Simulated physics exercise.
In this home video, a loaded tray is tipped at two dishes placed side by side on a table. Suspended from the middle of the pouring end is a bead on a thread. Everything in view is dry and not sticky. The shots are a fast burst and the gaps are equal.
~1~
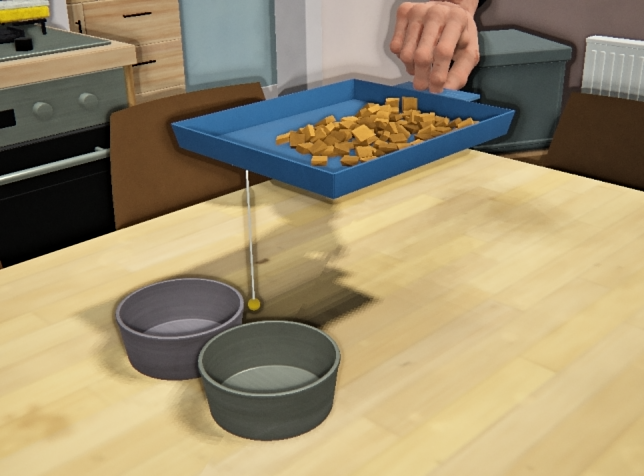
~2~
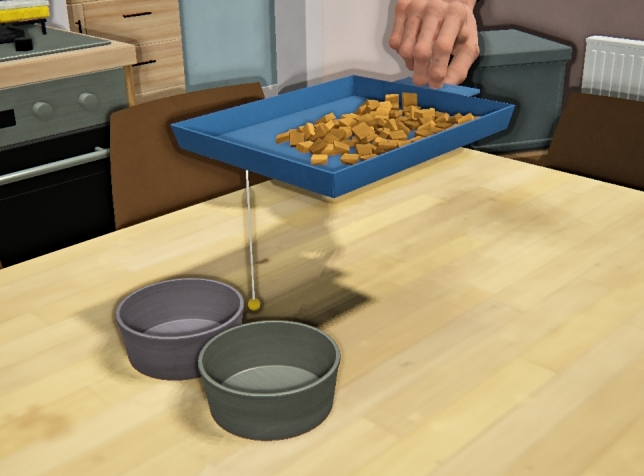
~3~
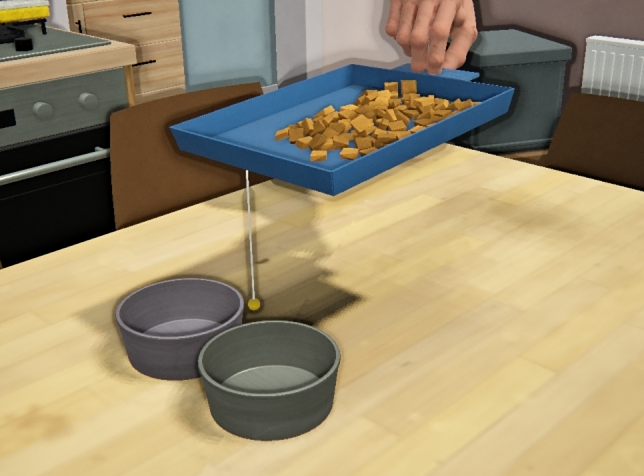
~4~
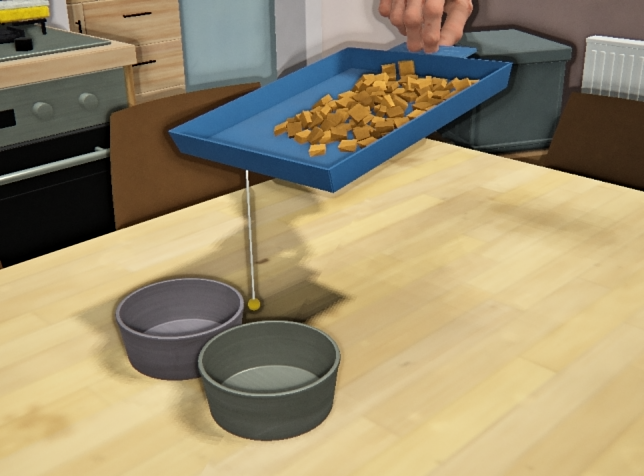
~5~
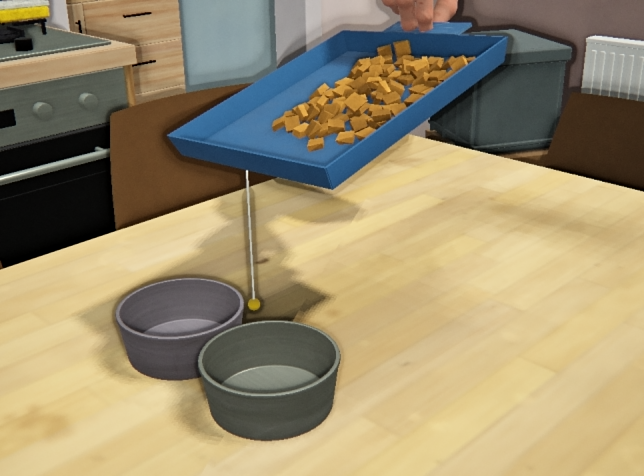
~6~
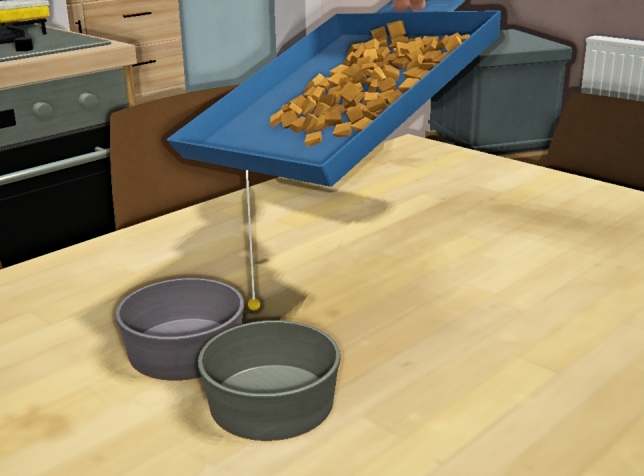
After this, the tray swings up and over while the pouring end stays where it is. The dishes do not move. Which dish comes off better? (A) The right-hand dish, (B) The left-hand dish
B, the left-hand dish.
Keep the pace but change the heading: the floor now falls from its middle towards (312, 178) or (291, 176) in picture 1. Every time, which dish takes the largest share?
Results - the dish on the right side first, the dish on the right side second.
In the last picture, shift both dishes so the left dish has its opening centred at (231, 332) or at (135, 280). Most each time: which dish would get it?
The dish to the left; the dish to the right.
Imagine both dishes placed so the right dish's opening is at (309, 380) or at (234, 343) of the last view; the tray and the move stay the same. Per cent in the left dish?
Some 50 percent in the first case, 60 percent in the second.
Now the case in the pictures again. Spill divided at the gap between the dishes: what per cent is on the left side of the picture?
Looks like close to 90 per cent of it.
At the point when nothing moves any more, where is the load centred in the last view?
Somewhere close to (175, 346) in the last picture.
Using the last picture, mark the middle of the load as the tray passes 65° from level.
I'd mark it close to (224, 142).
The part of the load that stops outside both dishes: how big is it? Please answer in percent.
Near 20 in a hundred.
Shortly afterwards, tray tipped steeply; all but a few on the tray; only a few in the air.
Next, tray tipped past a quarter turn; near half on the tray; near a third in the left dish; a little outside both; a little in the air.
Some moments later, tray tipped past a quarter turn; a little in the right dish; the bulk in the left dish; near a quarter outside both.
In the end, tray tipped past a quarter turn; a little in the right dish; the bulk in the left dish; near a quarter outside both.
